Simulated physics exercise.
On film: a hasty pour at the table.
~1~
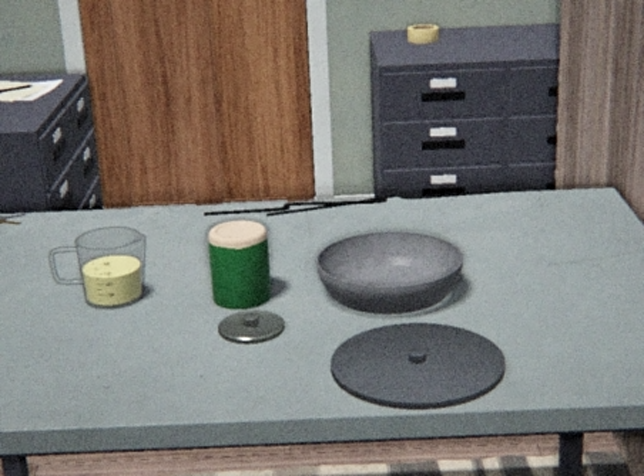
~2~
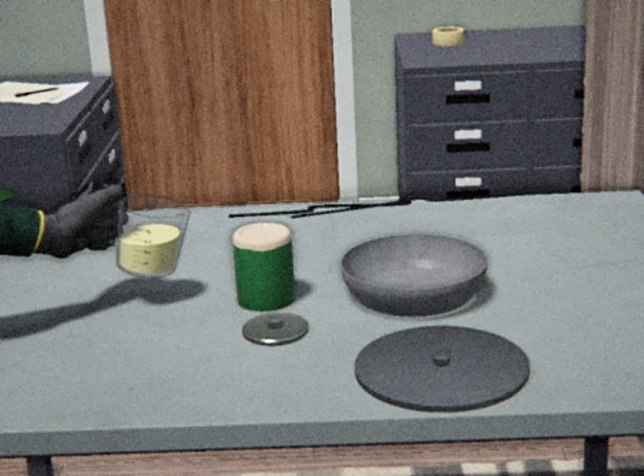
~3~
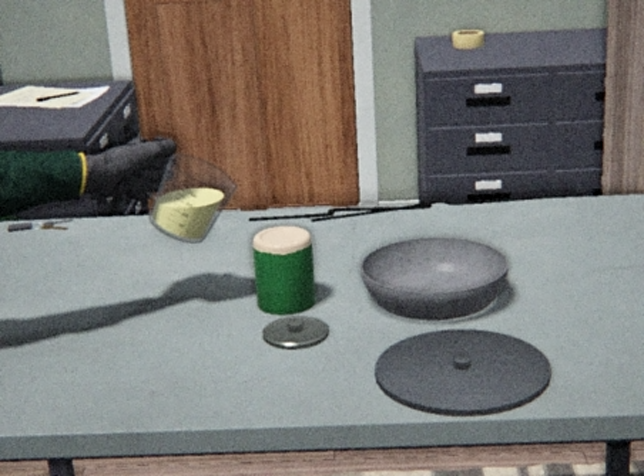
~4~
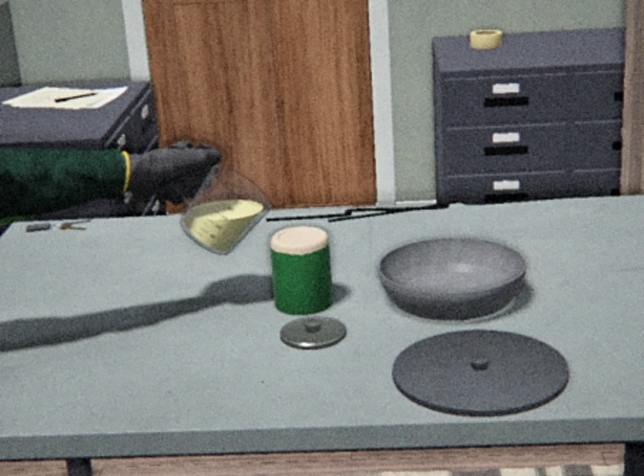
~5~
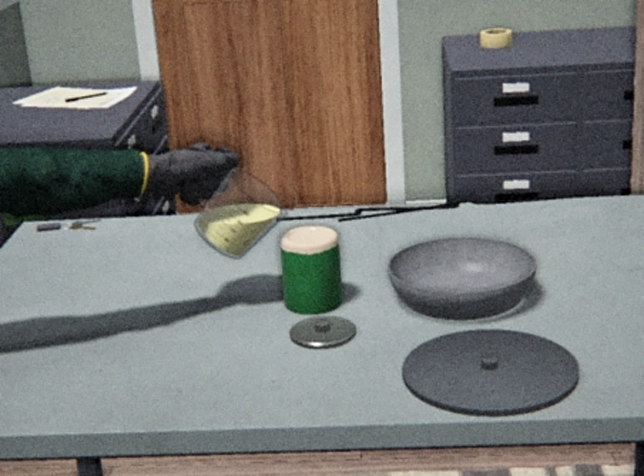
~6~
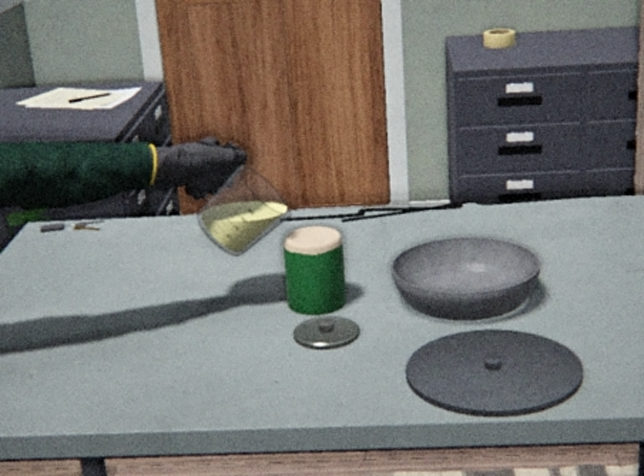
To begin with, a clear measuring jug of pale yellow liquid sits left of a green mug with a pale top and a grey dish on a table. A dark-gloved hand lifts the jug as the view drifts left, then moves it closer to the mug and tilts it rightward, nothing pouring out.
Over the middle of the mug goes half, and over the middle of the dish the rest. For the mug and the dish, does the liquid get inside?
Mug: No. Dish: Yes.
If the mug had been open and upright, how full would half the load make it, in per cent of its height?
About 25 %.
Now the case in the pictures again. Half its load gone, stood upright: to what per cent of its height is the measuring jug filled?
It comes up to something like 25 percent.
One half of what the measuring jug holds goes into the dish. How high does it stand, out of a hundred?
About 10%.
Shortly, it runs off the upturned base of the mug.
Then, the lemonade goes into the dish.
At the finish, the mug is empty, in a puddle; the dish has its share inside.
